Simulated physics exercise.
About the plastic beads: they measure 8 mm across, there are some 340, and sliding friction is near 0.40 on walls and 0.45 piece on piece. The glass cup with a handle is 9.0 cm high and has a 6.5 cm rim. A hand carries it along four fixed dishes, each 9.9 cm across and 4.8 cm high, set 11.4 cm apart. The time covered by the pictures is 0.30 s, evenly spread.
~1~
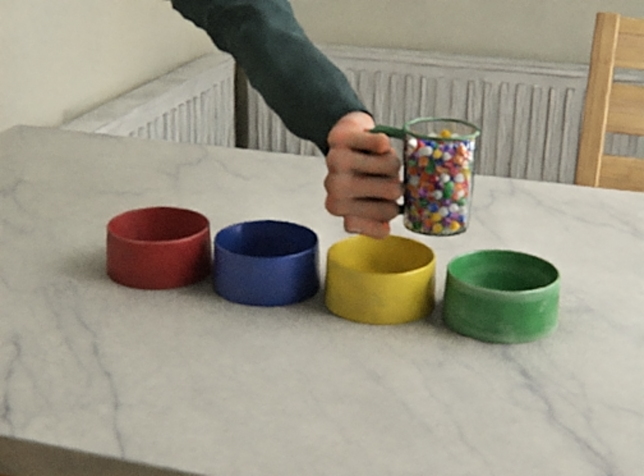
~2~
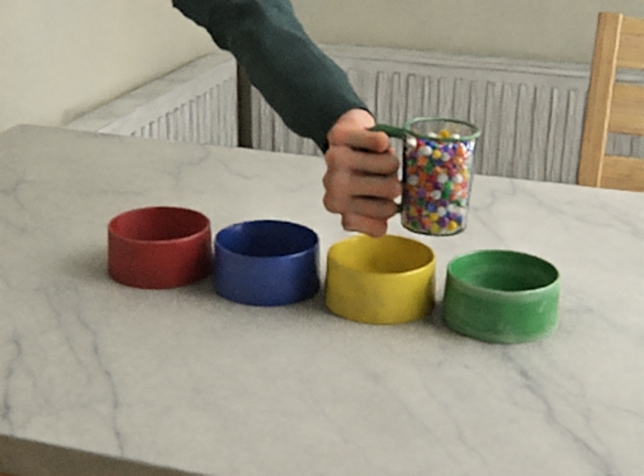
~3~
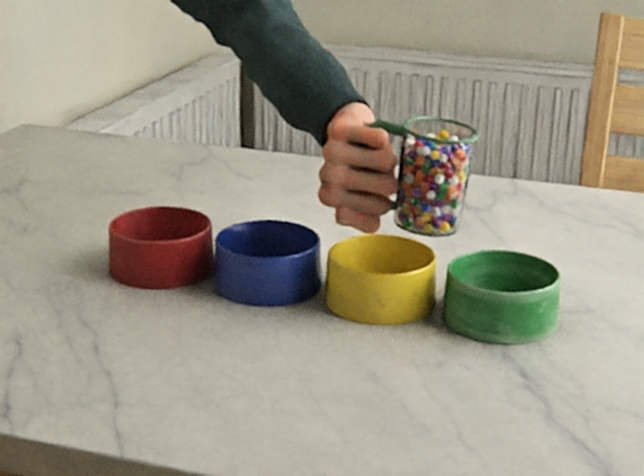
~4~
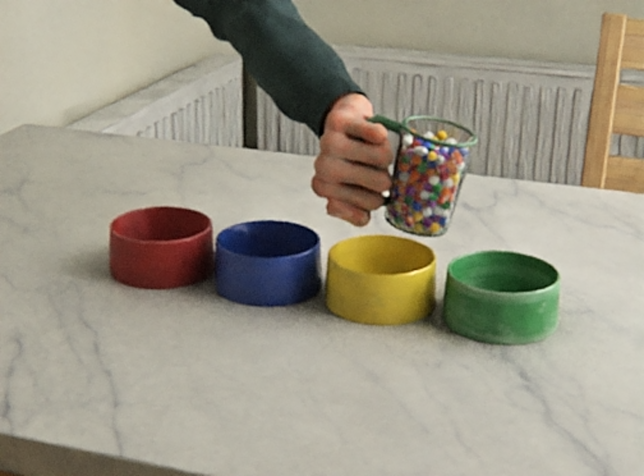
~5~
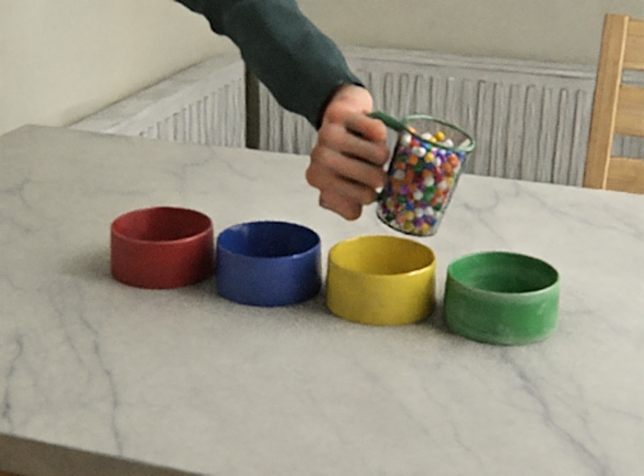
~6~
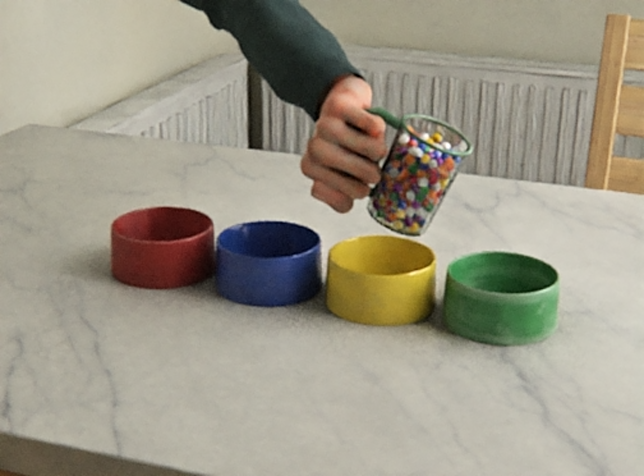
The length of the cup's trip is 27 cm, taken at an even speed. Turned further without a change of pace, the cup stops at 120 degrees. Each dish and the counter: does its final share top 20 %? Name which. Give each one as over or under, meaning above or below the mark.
Red: Under, blue: Under, green: Under, yellow: Over, counter: Under.
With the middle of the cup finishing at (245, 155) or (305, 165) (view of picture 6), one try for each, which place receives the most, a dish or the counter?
Most lands at yellow on the first run and at yellow on the second.
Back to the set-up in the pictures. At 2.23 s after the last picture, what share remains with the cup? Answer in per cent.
Close to 0 in a hundred.
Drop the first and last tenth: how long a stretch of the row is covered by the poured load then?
6 cm, roughly.
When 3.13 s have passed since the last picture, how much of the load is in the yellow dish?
About 100 per cent by then.
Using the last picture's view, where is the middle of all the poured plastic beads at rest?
Look around (377, 280) in the last picture.
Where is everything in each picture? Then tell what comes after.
In the first picture, cup at (439, 178), tilt 0 degrees, lip at (478, 133), moved 0.0 cm; middle of the pieces at (435, 183); green dish at (503, 271); yellow dish at (381, 254); blue dish at (267, 239); red dish at (159, 224).
In the second picture, cup at (437, 177), tilt 1 degrees, lip at (478, 134), moved 0.1 cm; middle of the pieces at (434, 183).
In the third picture, cup at (433, 178), tilt 5 degrees, lip at (477, 137), moved 0.5 cm; middle of the pieces at (429, 183).
In the fourth picture, cup at (428, 177), tilt 11 degrees, lip at (475, 142), moved 1.0 cm; middle of the pieces at (423, 183).
In the fifth picture, cup at (422, 177), tilt 16 degrees, lip at (473, 147), moved 1.6 cm; middle of the pieces at (417, 182).
In the sixth picture, cup at (416, 177), tilt 22 degrees, lip at (469, 151), moved 2.1 cm; middle of the pieces at (411, 181); green dish at (503, 273); yellow dish at (382, 255); blue dish at (269, 239); red dish at (162, 224).
Then, 1.34 s after the last picture, tilt 120 degrees; cup holds 5 %, yellow 90 %.
Then, 2.23 s after the last picture, tilt 120 degrees; cup holds 0 %, yellow 100 %.
Then, 3.13 s after the last picture, tilt 120 degrees; cup holds 0 %, yellow 100 %.
In the end, red 0 %, blue 0 %, green 0 %, yellow 100 %, counter 0 %.
